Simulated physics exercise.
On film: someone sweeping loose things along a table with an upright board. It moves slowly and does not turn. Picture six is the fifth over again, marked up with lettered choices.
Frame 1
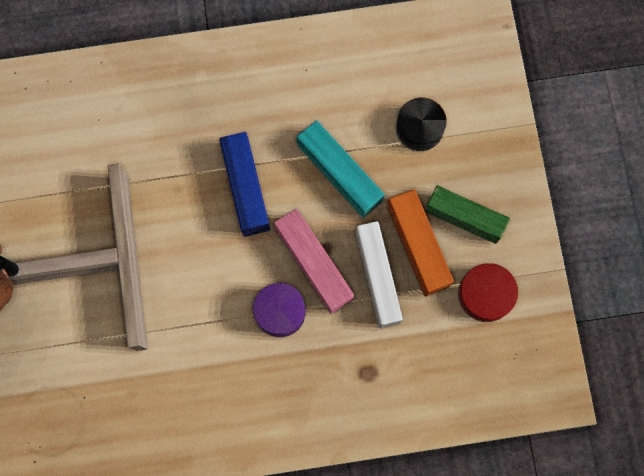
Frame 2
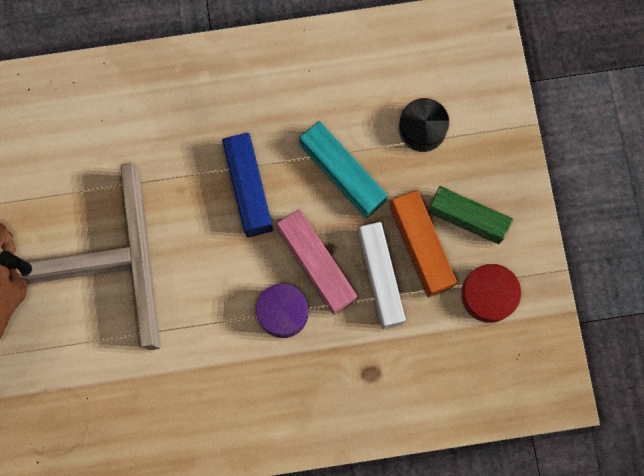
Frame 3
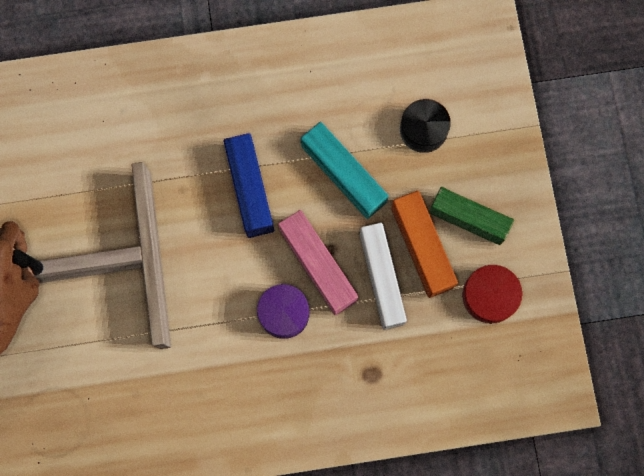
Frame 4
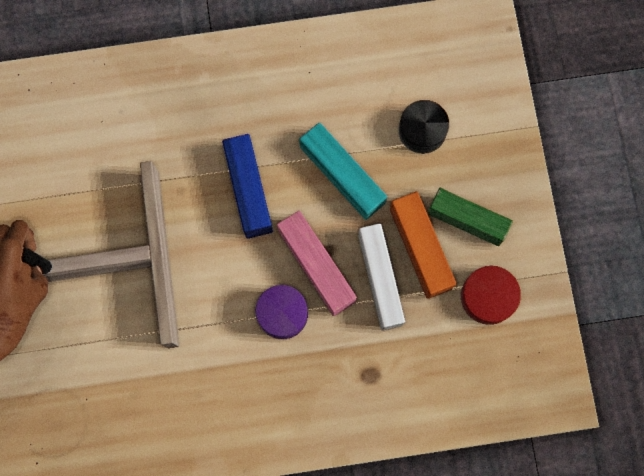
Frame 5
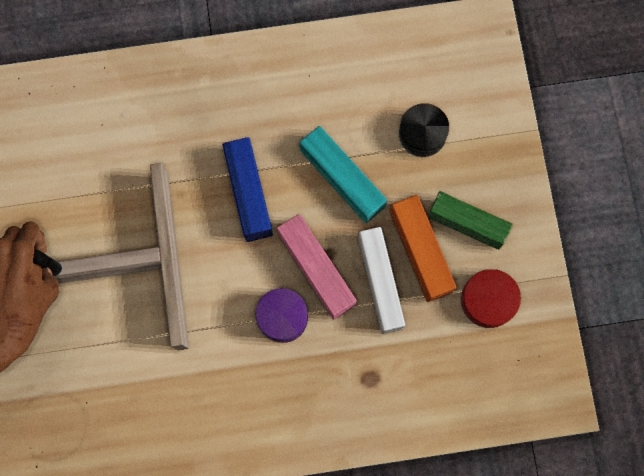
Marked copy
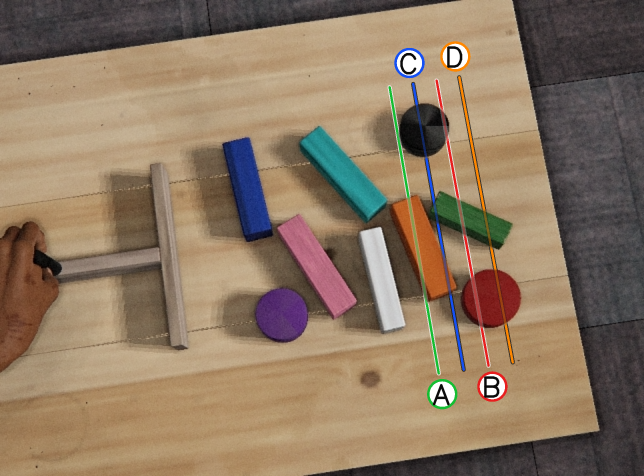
The video shows a hand holding the handle of an upright wooden board and slowly pushing it rightward across a wooden tabletop, while the coloured sticks and round tins to its right stay in place, untouched by the board.
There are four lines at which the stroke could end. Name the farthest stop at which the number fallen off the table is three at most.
Line B.
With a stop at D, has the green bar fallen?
Yes.
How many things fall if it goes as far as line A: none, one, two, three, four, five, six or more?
In all, none.
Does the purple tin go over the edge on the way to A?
No.
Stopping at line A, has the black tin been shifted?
Yes.
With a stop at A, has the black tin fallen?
No.
On the copy, A at (413, 226); B at (462, 219); C at (438, 222); D at (485, 215).
On B. First, board (273, 237); purple tin (317, 311); blue stick (287, 184).
Then, board (381, 221); red tin (536, 304); green bar (512, 208).
Finally, board (462, 209); orange stick over the edge; green bar over the edge; three fallen.
By contrast, A is within the limit but short; C is within the limit but short; D drops five.
